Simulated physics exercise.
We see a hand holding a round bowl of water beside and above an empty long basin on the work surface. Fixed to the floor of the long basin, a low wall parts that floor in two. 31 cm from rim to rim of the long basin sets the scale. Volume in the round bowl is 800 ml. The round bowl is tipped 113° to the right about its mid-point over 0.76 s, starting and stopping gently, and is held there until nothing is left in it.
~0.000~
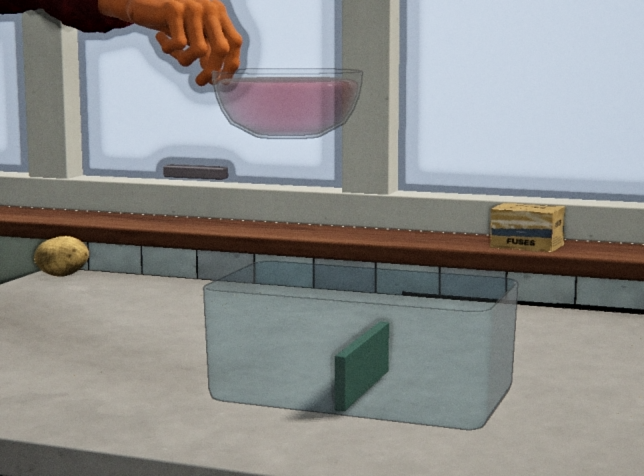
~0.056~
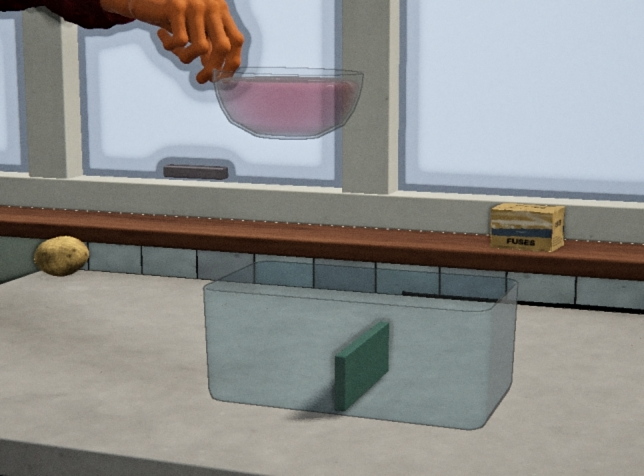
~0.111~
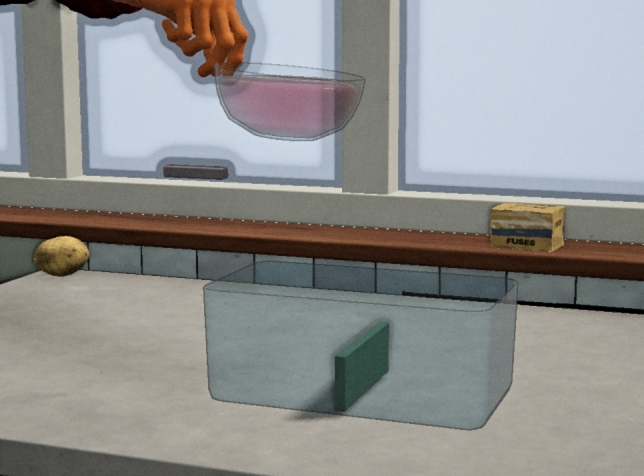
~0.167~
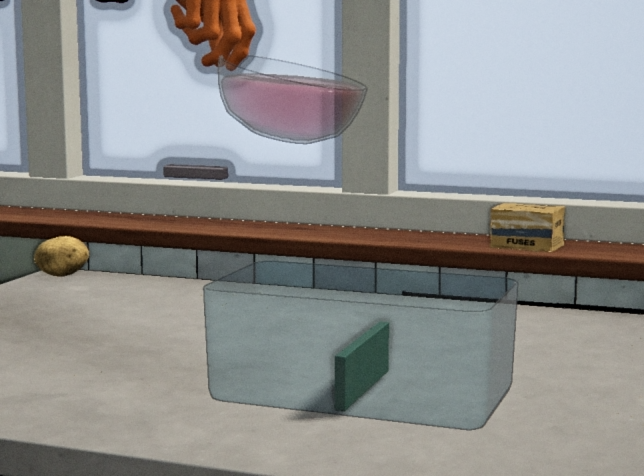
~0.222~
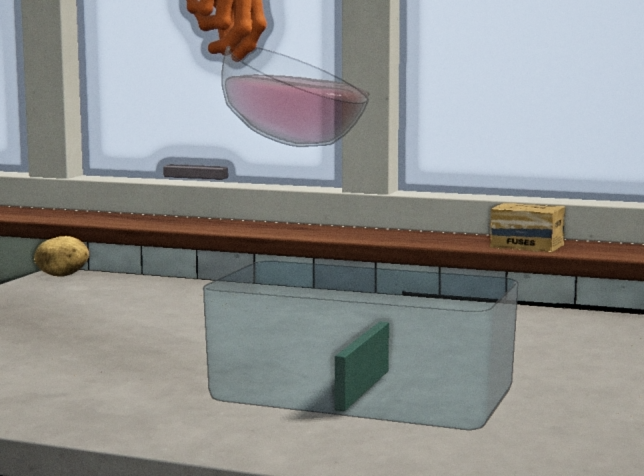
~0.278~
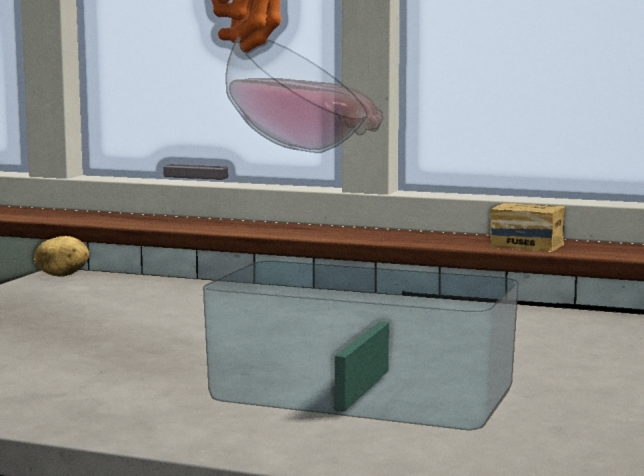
On a pale work surface by a window, a clear, empty long basin with a low green wall inside sits near a potato and a box of fuses, while a hand holds a round bowl of pink liquid above. The bowl tilts gradually to the right, and some liquid slips over its right edge.
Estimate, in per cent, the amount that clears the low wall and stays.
Roughly 83 percent.
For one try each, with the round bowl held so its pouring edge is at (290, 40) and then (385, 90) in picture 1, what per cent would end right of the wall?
Respectively 40 and 90 %.
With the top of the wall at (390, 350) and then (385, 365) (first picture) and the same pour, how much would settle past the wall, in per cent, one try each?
One try each: Around 65 percent and then around 60 percent.
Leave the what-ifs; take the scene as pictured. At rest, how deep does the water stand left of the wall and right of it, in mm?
Around 4 mm deep on the left, around 30 mm deep on the right.
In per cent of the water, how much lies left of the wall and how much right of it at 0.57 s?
0 left and 44 right, roughly.
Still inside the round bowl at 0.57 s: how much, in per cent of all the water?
Roughly 9 percent.
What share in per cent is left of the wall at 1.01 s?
Some 14 per cent.
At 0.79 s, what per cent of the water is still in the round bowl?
Around 0 in a hundred is still there.
Then, 0.57 s in, the tilt is 97° and 9 per cent is still to pour, 0 is left of the wall and 45 right of it.
Then, 0.79 s in, the tilt is 113° and 0 per cent is still to pour, 11 is left of the wall and 82 right of it.
Then, 1.01 s in, the tilt is 113° and 0 per cent is still to pour, 15 is left of the wall and 83 right of it.
Then, 1.26 s in, the tilt is 113° and 0 per cent is still to pour, 15 is left of the wall and 83 right of it.
Finally, 15 per cent lies left of the wall, 83 right of it and 2 outside.
